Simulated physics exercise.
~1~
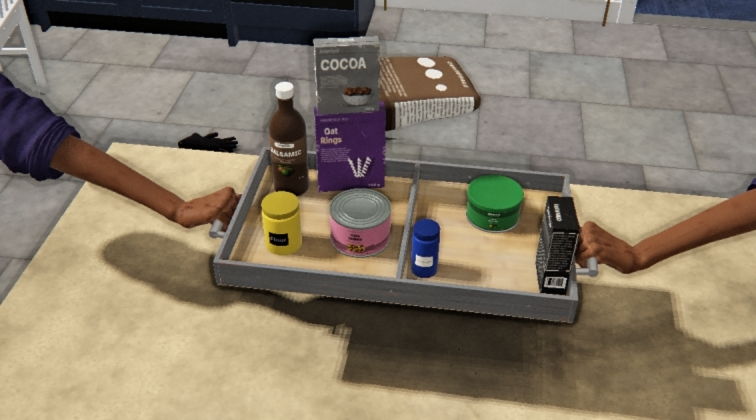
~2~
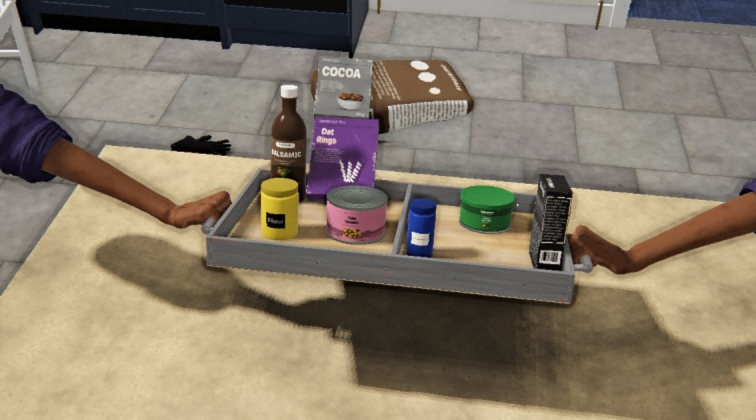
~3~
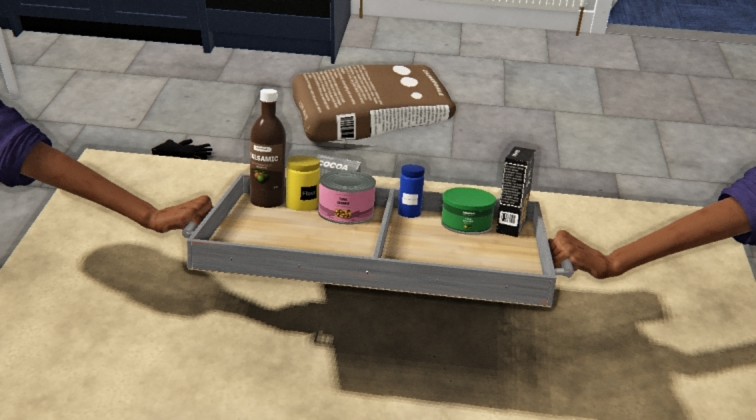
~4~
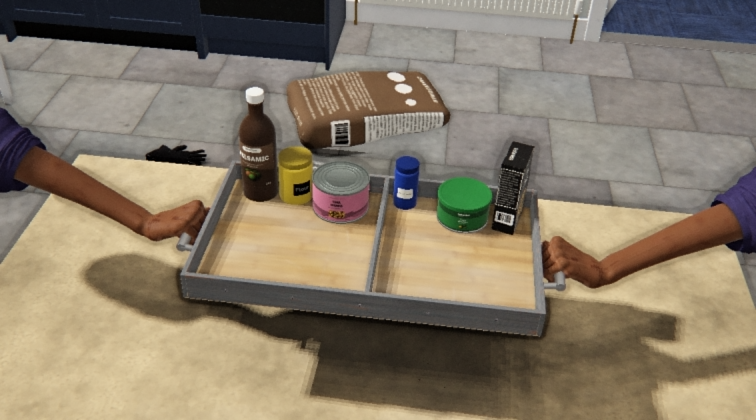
We see two hands tilt a divided tray of groceries away from the viewer, sending the purple packet and grey carton off the far edge while jars, tubs and a shaker slide; the tray then levels, with the remaining items standing along its far side.
